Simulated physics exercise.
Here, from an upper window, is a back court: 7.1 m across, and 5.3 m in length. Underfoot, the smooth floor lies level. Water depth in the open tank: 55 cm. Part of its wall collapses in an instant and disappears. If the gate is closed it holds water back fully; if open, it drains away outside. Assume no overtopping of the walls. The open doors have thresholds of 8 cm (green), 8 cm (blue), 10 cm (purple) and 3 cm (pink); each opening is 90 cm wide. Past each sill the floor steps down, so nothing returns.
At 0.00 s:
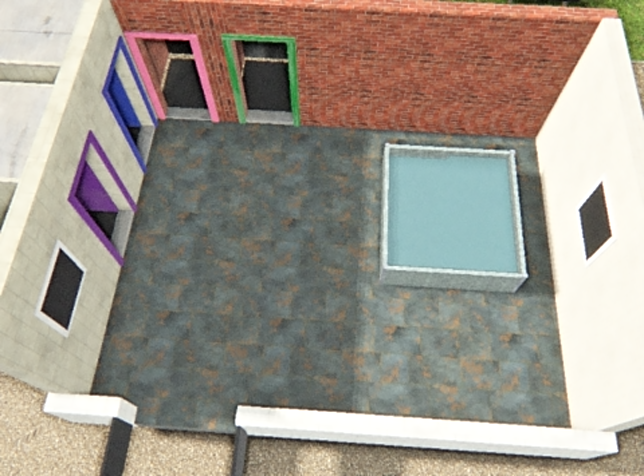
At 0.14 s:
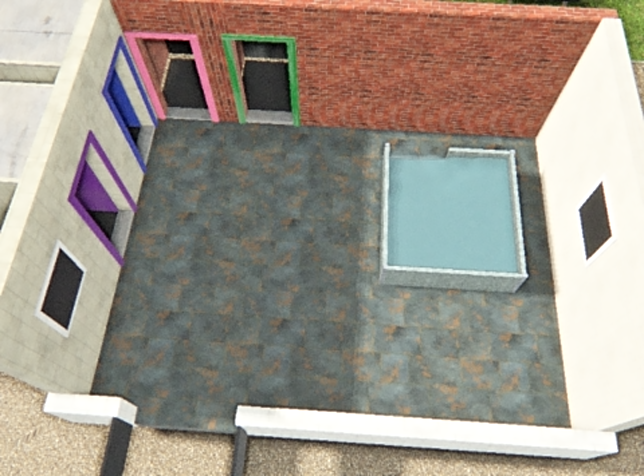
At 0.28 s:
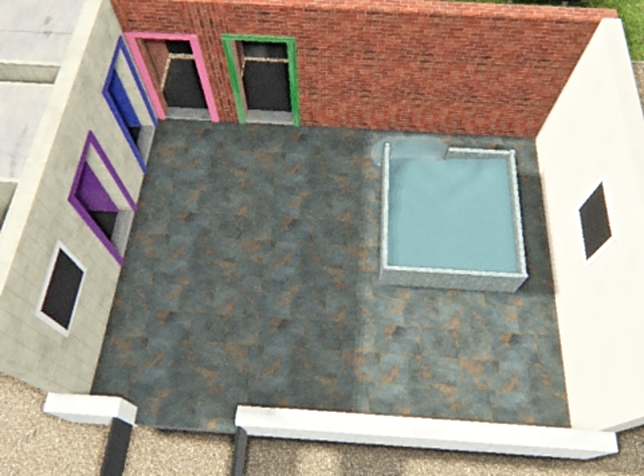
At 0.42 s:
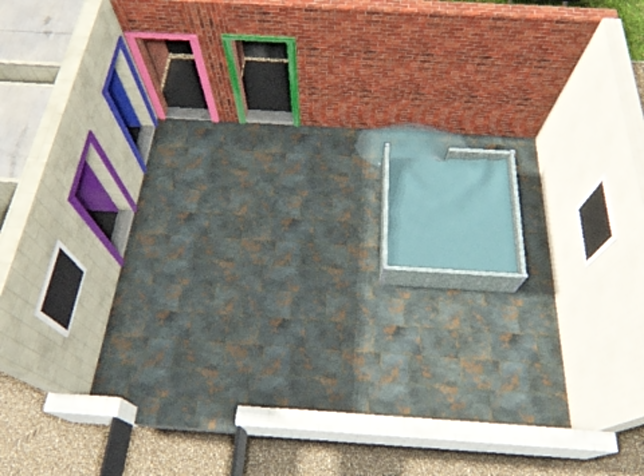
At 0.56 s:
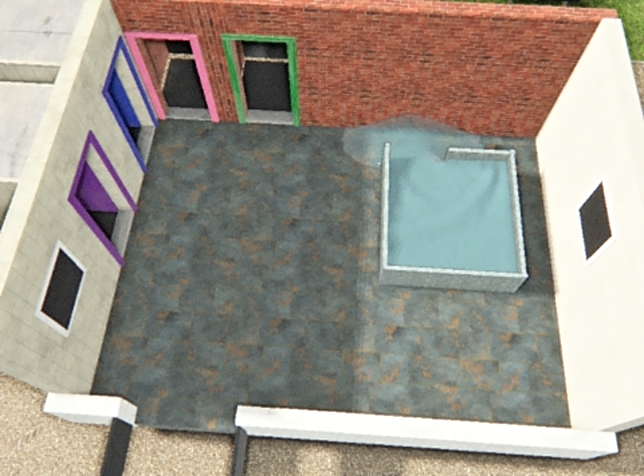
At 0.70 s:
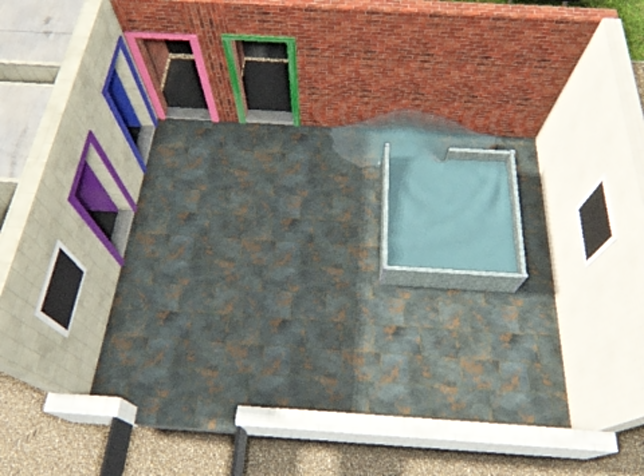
Water pours from a sudden gap in the far side of an open tank and spreads in a thin, pale sheet across the dark floor of a walled back court, seen from an upper window. Doorways framed in blue, purple, pink and green stand at the left and back, near red brick, with a white wall at right. The sheet widens toward the brick and leftward, ripples cross the tank, and the view stays still.
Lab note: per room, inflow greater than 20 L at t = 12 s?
Outcome: At the green door the amount let in will fall short of the limit, at the blue door the amount let in will top the limit, at the purple door the amount let in will fall short of the limit, at the pink door the amount let in will top the limit.
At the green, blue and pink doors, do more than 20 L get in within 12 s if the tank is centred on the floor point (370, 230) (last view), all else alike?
Checking the limit: Green is beyond it, blue is beyond it and pink is beyond it.
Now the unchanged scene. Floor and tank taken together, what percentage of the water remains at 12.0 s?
82 %.
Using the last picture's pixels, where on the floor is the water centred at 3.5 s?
Balance point at about (403, 202).
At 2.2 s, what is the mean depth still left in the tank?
The mean depth is some 34 cm.
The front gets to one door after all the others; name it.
Door: Purple.
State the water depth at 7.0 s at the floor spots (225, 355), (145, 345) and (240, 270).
2, 4 and 2 cm, respectively.
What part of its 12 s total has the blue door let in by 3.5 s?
Some 45 per cent by then.
After 1.4 s water covers 10 % of the floor and is deepest (46 cm) near (406, 134); green door 3 cm at the sill, 0 L in, blue door not reached, purple door not reached, pink door not reached.
After 2.2 s water covers 30 % of the floor and is deepest (40 cm) near (406, 134); green door 7 cm at the sill, 0 L in, blue door not reached, purple door not reached, pink door 4 cm at the sill, 0 L in.
After 3.5 s water covers 50 % of the floor and is deepest (26 cm) near (416, 134); green door 6 cm at the sill, 0 L in, blue door 18 cm at the sill, 51 L in, purple door 12 cm at the sill, 0 L in, pink door 4 cm at the sill, 2 L in.
After 7.0 s water covers 80 % of the floor and is deepest (16 cm) near (406, 134); green door 4 cm at the sill, 0 L in, blue door 10 cm at the sill, 109 L in, purple door 7 cm at the sill, 2 L in, pink door 7 cm at the sill, 35 L in.
After 12.0 s water covers 100 % of the floor and is deepest (9 cm) near (119, 279); green door 2 cm at the sill, 0 L in, blue door 6 cm at the sill, 113 L in, purple door 4 cm at the sill, 2 L in, pink door 6 cm at the sill, 82 L in.
